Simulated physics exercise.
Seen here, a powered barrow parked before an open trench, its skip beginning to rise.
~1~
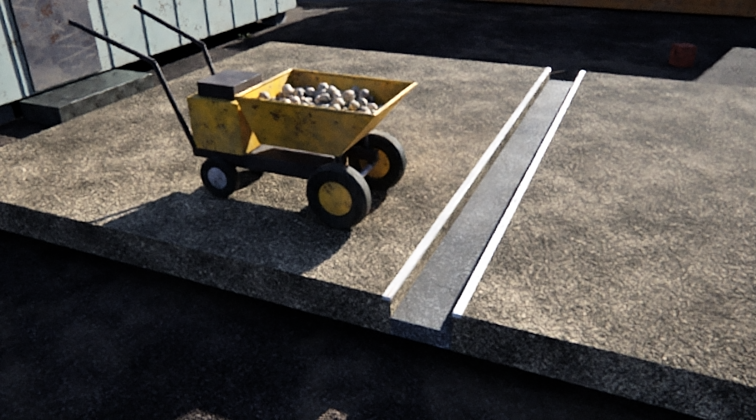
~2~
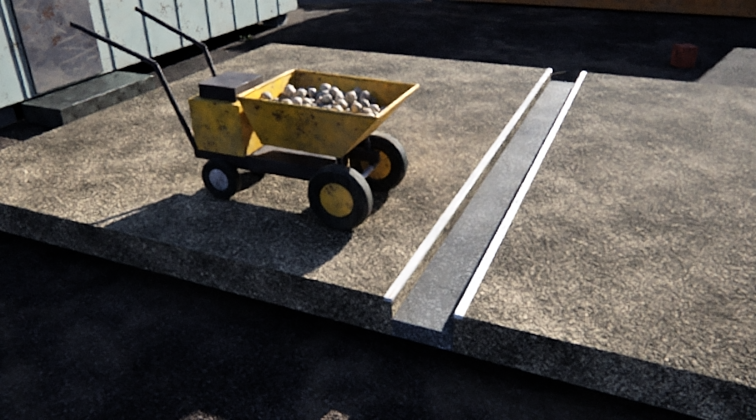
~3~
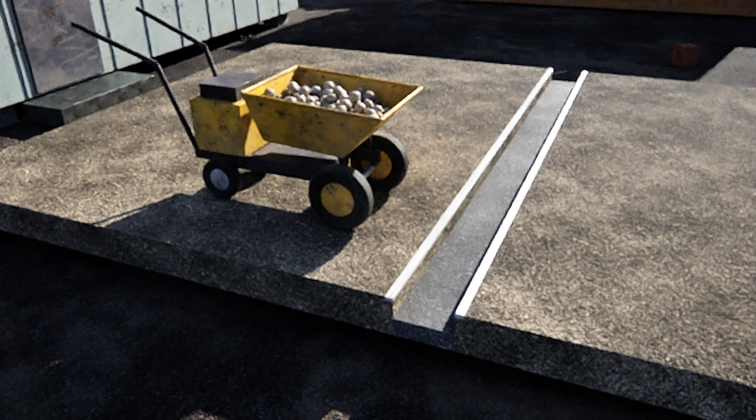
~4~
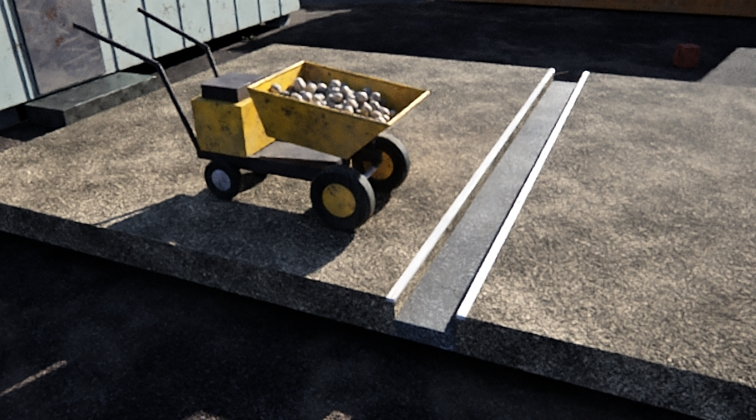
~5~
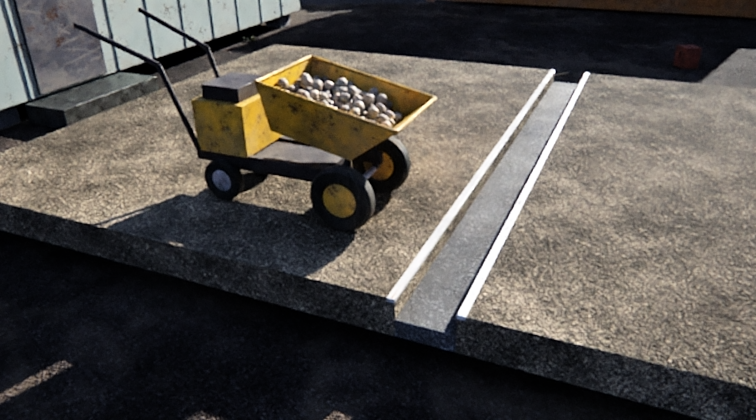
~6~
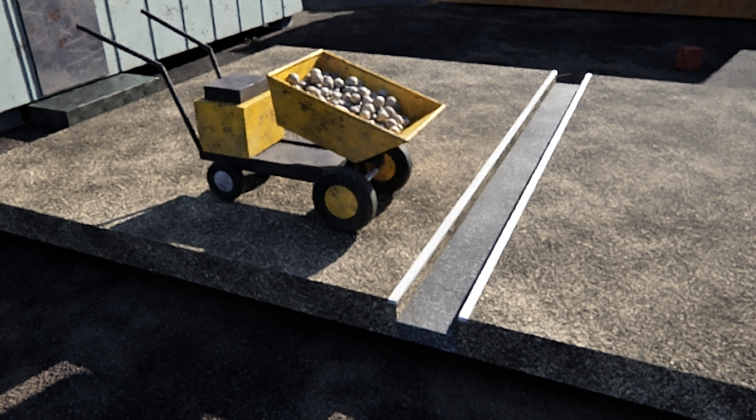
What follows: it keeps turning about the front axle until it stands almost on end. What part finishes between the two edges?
It catches more than half.
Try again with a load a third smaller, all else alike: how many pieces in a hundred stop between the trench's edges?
Some 90 per cent.
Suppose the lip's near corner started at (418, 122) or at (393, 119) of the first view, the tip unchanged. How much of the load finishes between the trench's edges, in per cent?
First some 10, then 50 per cent.
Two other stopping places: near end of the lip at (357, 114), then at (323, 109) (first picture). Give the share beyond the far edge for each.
About 0 and 0 per cent.
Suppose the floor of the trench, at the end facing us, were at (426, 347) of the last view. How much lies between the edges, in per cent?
About 100 per cent.
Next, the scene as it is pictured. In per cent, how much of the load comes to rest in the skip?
Near 15 %.
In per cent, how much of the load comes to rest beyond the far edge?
It comes to 10 per cent or so.
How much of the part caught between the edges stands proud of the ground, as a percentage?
About 25 per cent.
Soon after the last picture, skip tipped steeply; all in the skip.
A little later, skip tipped right over; about two thirds in the skip; about a third in or heaped over the trench; a stray few beyond it; a stray few falling.
Later still, skip tipped right over; about a quarter in the skip; most in or heaped over the trench; a small part beyond it.
At rest, skip tipped right over; a small part in the skip; most in or heaped over the trench; a small part beyond it.
